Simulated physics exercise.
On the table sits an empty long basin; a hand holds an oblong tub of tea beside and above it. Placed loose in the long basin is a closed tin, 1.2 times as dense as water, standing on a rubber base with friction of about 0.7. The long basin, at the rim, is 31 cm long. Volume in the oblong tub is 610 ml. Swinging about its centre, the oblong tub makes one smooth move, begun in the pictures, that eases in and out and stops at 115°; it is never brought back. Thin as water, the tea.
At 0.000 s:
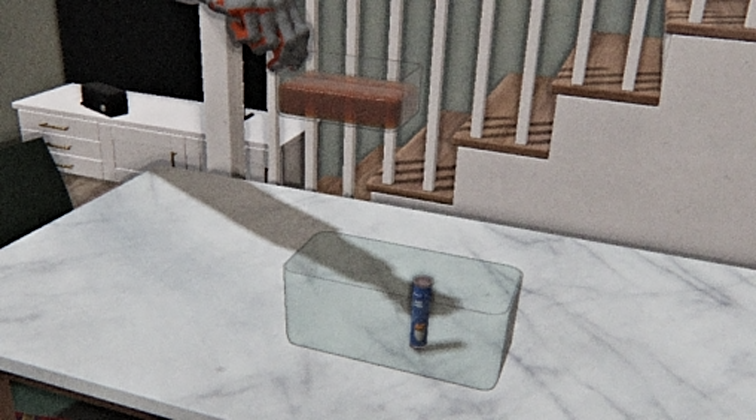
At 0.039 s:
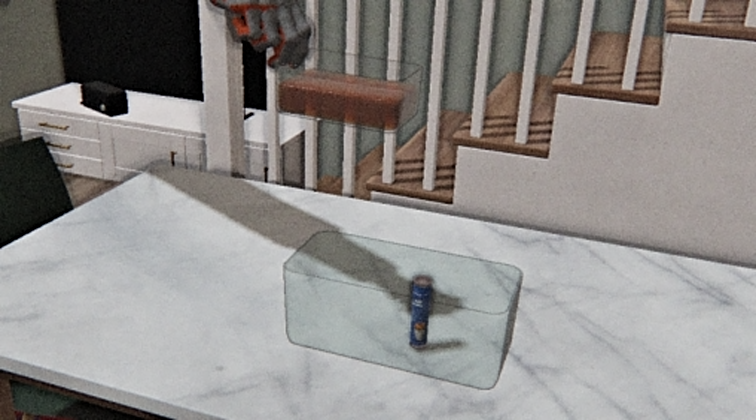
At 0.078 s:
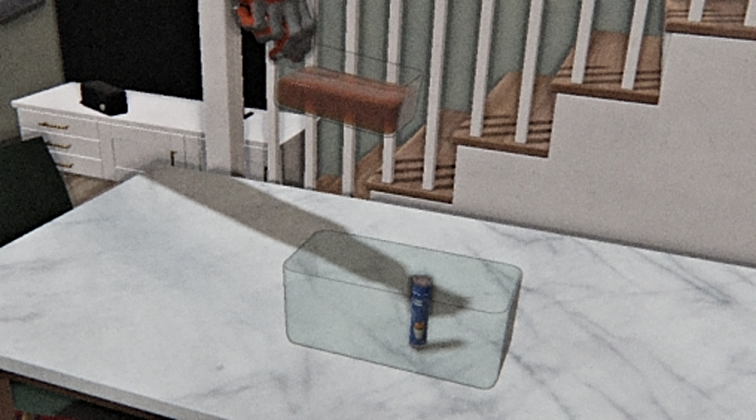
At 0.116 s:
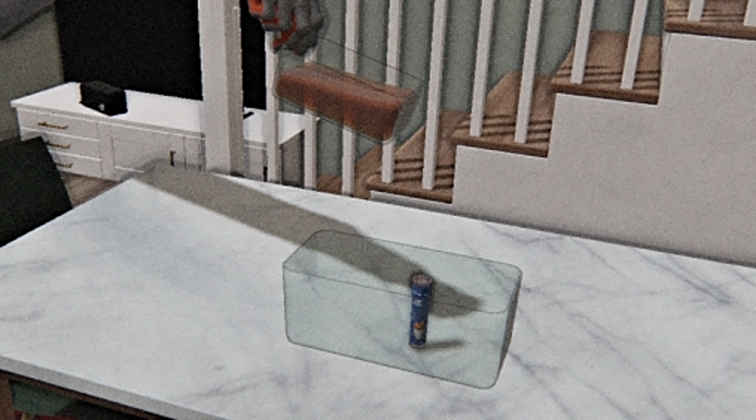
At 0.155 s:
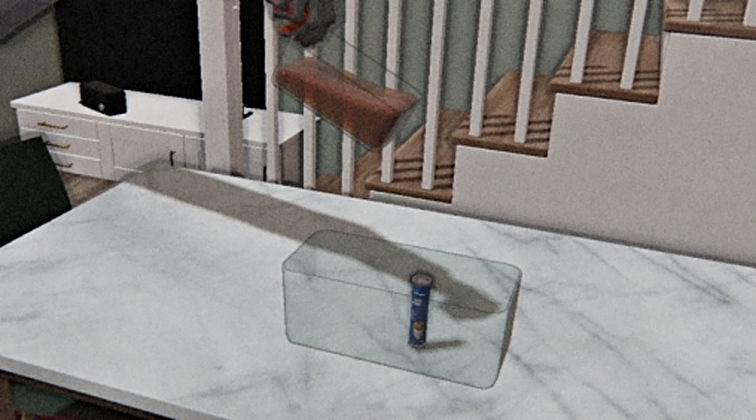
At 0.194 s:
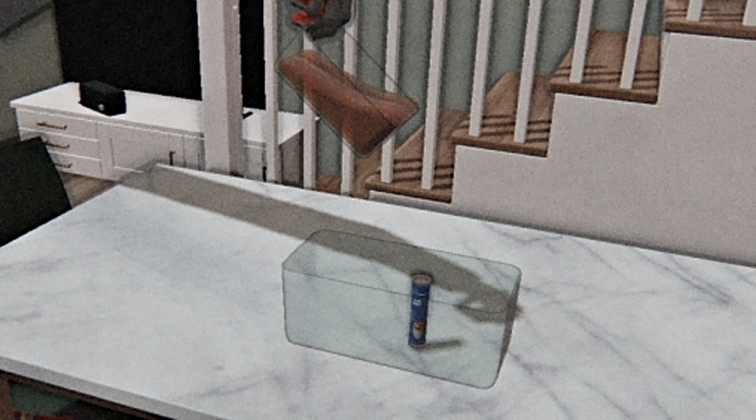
Above a marble table, a hand tilts a clear tub of tea steeply down to the right.
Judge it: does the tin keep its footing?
Yes, it keeps its footing.
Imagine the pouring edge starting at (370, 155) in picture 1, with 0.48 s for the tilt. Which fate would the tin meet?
After that, the tin overturns.
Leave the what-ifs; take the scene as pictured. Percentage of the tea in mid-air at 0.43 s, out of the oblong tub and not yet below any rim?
Roughly 72 percent.
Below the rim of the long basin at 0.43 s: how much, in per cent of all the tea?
The basin holds roughly 16 in a hundred parts at that moment.
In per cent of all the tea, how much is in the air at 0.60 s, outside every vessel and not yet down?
Something like 16 per cent is in the air then.
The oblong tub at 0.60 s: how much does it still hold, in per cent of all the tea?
2 per cent or so.
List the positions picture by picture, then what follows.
Tilt 0°; pouring edge (413, 74); surface from (293, 77) to (412, 92); the long basin's rim runs from (301, 250) to (516, 293); the tin's top is at (423, 284), in the first frame.
Tilt 2°; pouring edge (413, 75); surface from (293, 75) to (412, 93), in the second frame.
Tilt 7°; pouring edge (414, 81); surface from (292, 72) to (412, 94), in the third frame.
Tilt 16°; pouring edge (414, 92); surface from (292, 68) to (411, 98), in the fourth frame.
Tilt 27°; pouring edge (413, 105); surface from (291, 63) to (412, 102), in the fifth frame.
Tilt 40°; pouring edge (408, 120); surface from (293, 55) to (403, 105); 3 per cent is over the edge, in the sixth frame.
After 0.43 s the tilt is 112° and 12 per cent is still to pour; the tin stands where it began.
After 0.60 s the tilt is 115° and 2 per cent is still to pour; the tin stands where it began.
After 0.78 s the tilt is 115° and 0 per cent is still to pour; the tin stands where it began.
After 0.98 s the tilt is 115° and 0 per cent is still to pour; the tin stands where it began.
In the end the tin stands where it began.
